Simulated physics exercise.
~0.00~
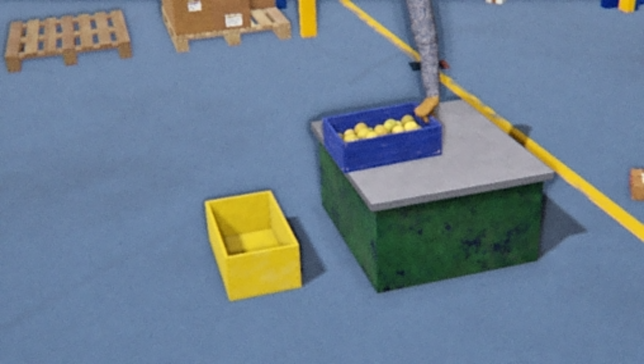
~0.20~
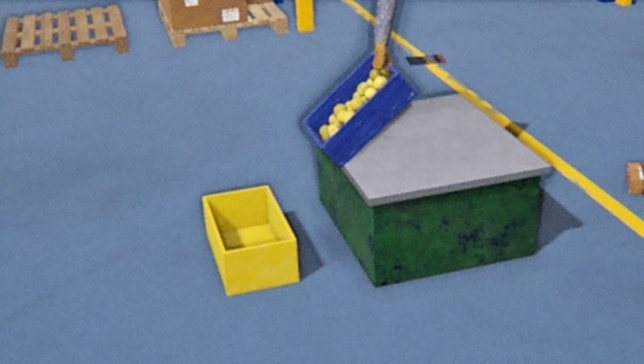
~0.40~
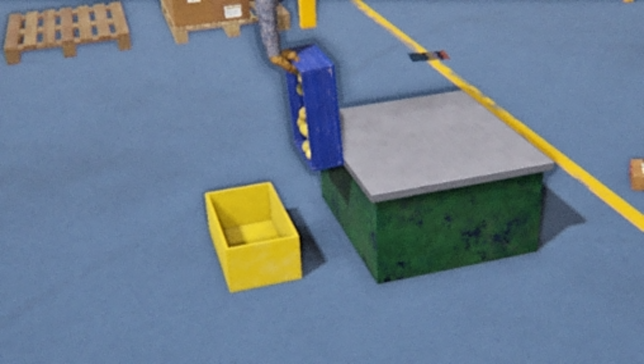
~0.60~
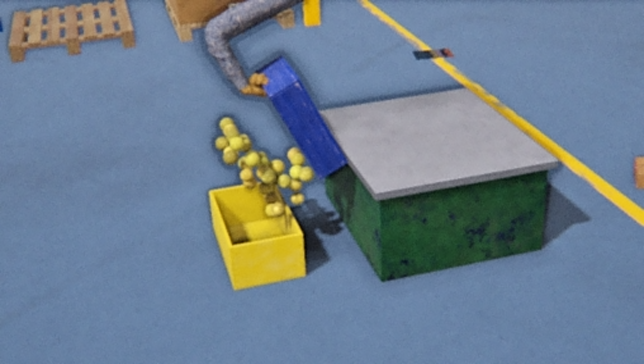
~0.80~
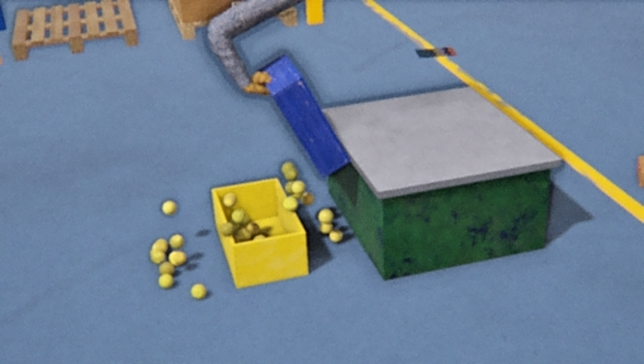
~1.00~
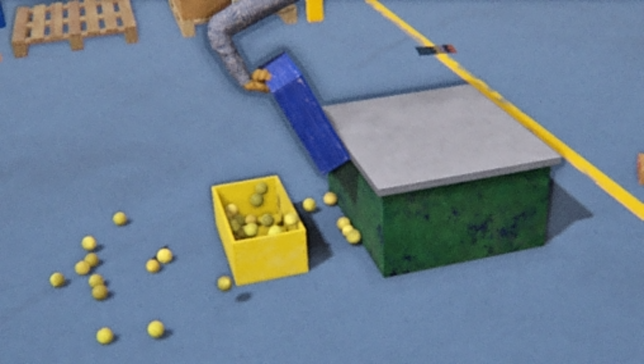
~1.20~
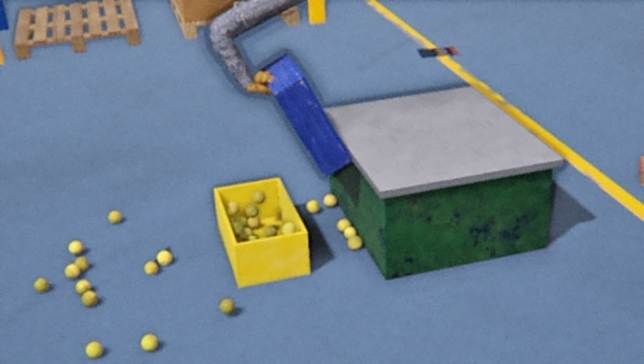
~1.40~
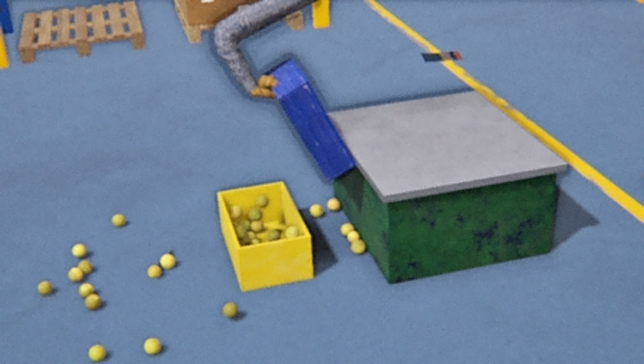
On a blue warehouse floor, a robotic arm tipped a blue crate of yellow apples leftward over the edge of a green bench, and they tumbled toward a yellow tote, many landing inside while others scattered on the floor on both sides.
